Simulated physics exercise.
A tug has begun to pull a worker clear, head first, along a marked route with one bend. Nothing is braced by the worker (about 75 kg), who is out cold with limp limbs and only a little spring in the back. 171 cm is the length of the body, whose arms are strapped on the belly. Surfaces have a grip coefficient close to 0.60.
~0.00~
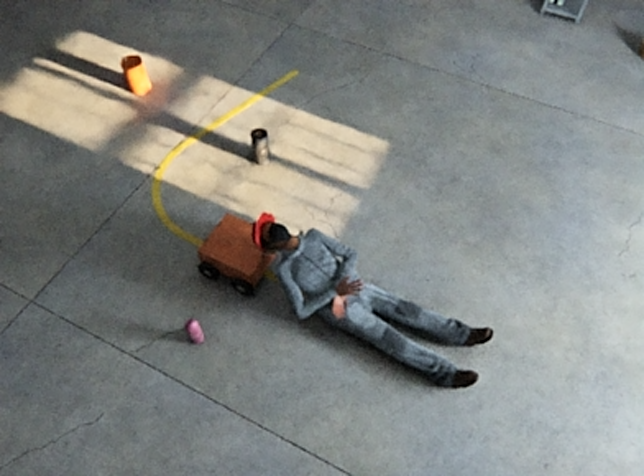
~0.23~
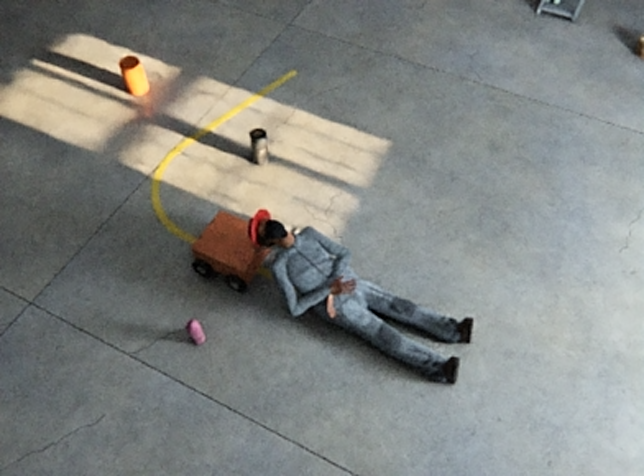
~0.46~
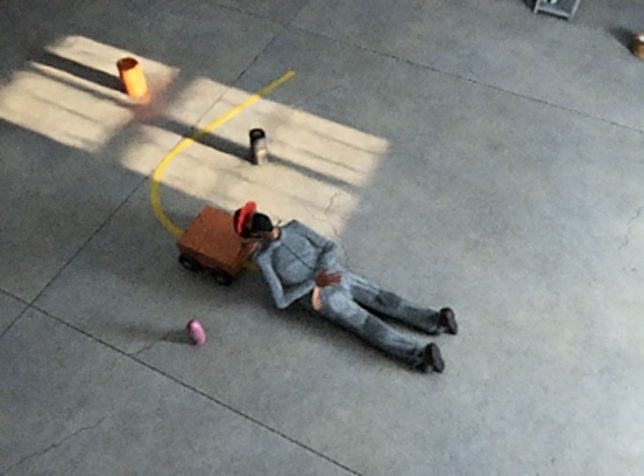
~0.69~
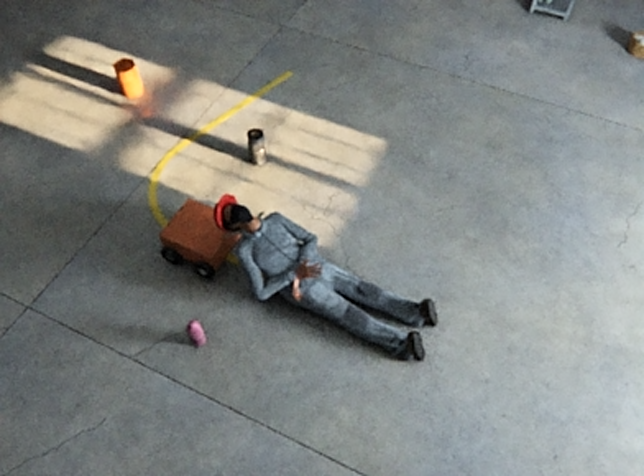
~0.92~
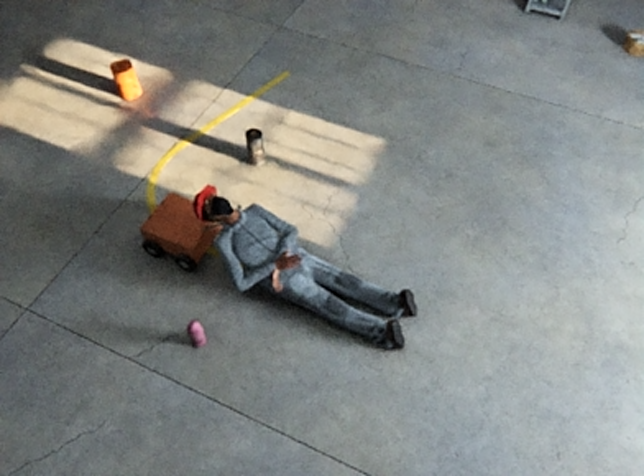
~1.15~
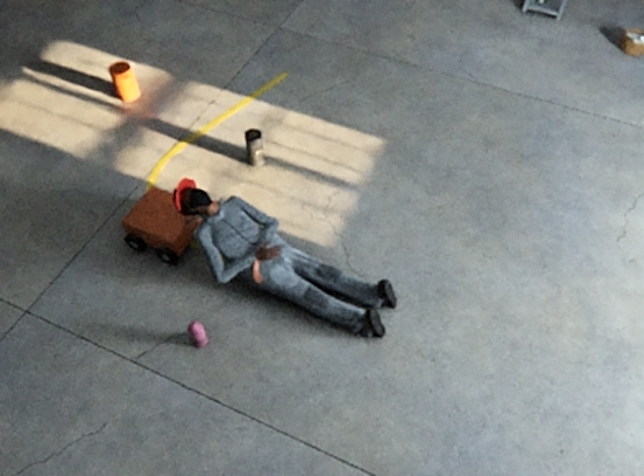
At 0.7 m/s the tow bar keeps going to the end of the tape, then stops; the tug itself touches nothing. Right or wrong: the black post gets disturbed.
Wrong.
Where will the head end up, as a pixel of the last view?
I'd expect it close to pixel (294, 14).
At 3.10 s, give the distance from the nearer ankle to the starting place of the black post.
90 cm or so.
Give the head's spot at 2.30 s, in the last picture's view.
I'd put it somewhere around (121, 147).
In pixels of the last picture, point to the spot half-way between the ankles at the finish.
Somewhere close to (217, 142).
After 2.30 s the black post is where it stood, near (255, 148) in the last picture's view; the orange bin where it stood; the nearer ankle is 112 cm from that spot.
After 3.10 s the black post is where it stood, near (255, 148) in the last picture's view; the orange bin where it stood; the nearer ankle is 91 cm from that spot.
After 3.90 s the black post is where it stood, near (255, 148) in the last picture's view; the orange bin where it stood; the nearer ankle is 74 cm from that spot.
After 4.70 s the black post is where it stood, near (255, 148) in the last picture's view; the nearer ankle is 44 cm from that spot.
By 5.6 s, black post stays put; pink bottle stays put; orange bin stays put.
